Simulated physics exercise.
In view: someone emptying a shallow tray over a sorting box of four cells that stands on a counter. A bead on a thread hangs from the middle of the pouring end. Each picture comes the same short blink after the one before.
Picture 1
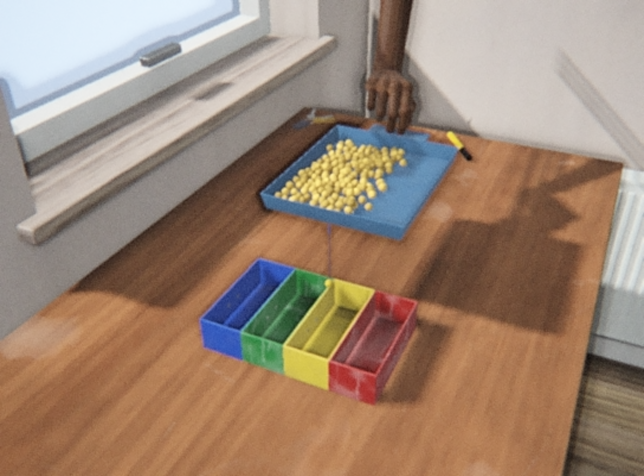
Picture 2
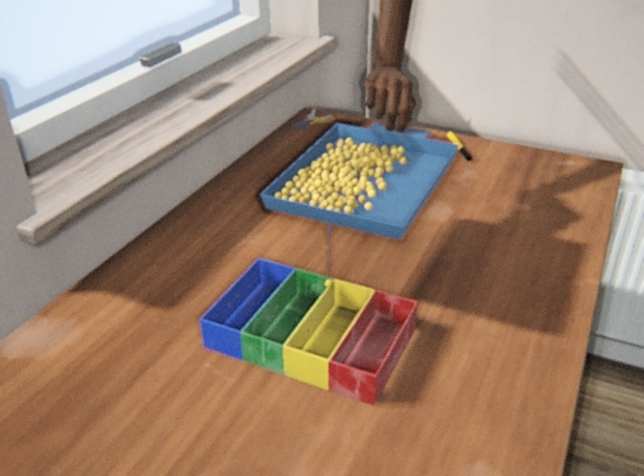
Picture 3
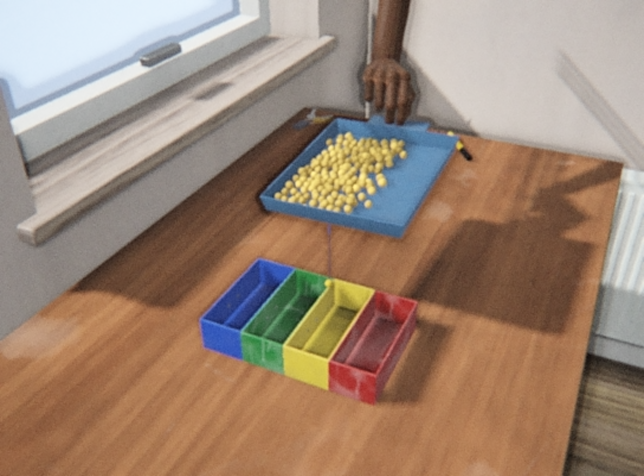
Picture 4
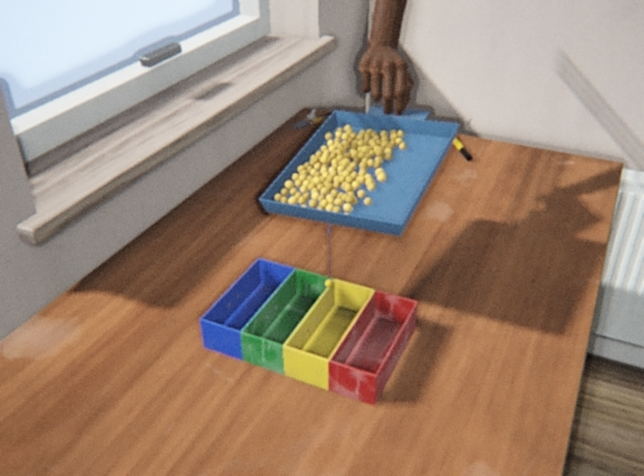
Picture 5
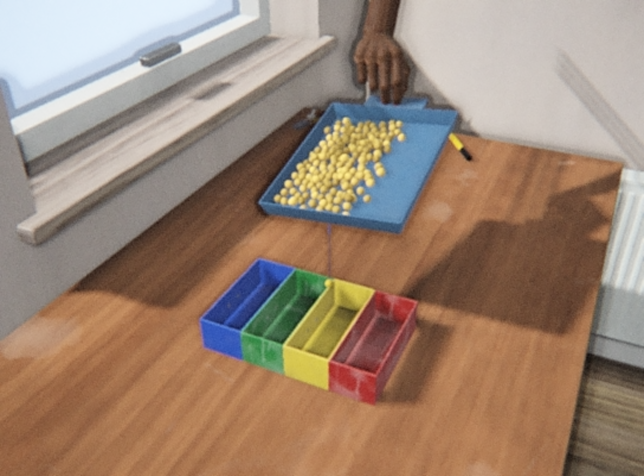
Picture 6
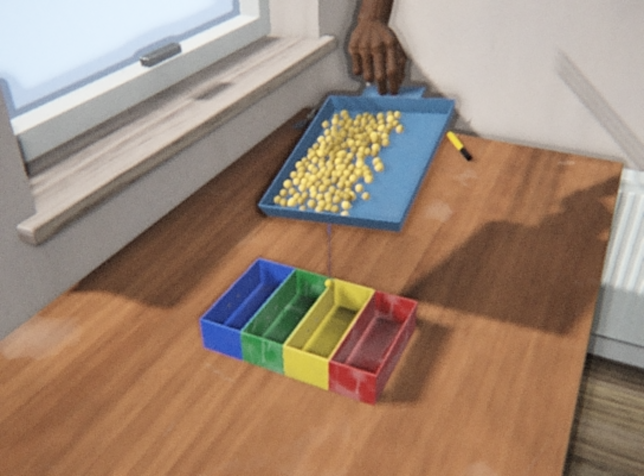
A hand slowly raises the far end of a blue tray holding yellow balls.
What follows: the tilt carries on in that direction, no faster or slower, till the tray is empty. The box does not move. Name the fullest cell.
The blue one ends fullest.
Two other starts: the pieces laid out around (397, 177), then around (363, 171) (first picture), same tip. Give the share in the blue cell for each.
In turn 50 and 60 in a hundred.
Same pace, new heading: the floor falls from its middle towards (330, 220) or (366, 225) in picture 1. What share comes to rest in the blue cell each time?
Roughly 30 per cent, and 0 per cent.
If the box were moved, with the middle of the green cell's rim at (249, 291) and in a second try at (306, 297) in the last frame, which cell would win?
At the first place the green one, at the second that blue cell.
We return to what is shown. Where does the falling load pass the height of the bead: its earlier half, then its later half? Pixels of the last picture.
Around (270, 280) and then (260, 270).
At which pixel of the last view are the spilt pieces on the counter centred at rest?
Close to (206, 307).
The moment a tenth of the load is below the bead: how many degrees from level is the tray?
Around 115° of tilt.
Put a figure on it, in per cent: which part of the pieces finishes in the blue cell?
Roughly 50 in a hundred.
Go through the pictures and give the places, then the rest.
The first frame shows corners of the pouring end at (266, 193) and (401, 224), level; middle of the load at (343, 177), puffed corn balls; bead on its thread at (330, 284); blue cell at (222, 337); green cell at (263, 351); yellow cell at (306, 365); red cell at (352, 380).
The second frame shows corners of the pouring end at (266, 193) and (401, 224), level; middle of the load at (343, 176).
The third frame shows corners of the pouring end at (265, 195) and (400, 223), tipped barely, lowest at the left corner; middle of the load at (342, 174).
The fourth frame shows corners of the pouring end at (264, 198) and (399, 221), tipped a little, lowest at the left corner; middle of the load at (342, 170).
The fifth frame shows corners of the pouring end at (264, 201) and (398, 220), tipped a little, lowest at the left corner; middle of the load at (341, 166).
The sixth frame shows corners of the pouring end at (263, 203) and (396, 218), tipped clearly, lowest at the left corner; middle of the load at (339, 162); blue cell at (222, 337); green cell at (263, 351); yellow cell at (306, 365); red cell at (352, 380).
Soon, tray tipped steeply; all on the tray.
A while on, tray tipped past a quarter turn; nearly all on the tray; a stray few in the yellow cell; a stray few in the blue cell.
Towards the end, tray tipped past a quarter turn; about half in the blue cell; about a quarter in the green cell; a small part in the yellow cell; a small part falling or outside the box.
Finally, tray tipped past a quarter turn; about half in the blue cell; about a quarter in the green cell; a small part in the yellow cell; none in the red cell; a small part outside the box.
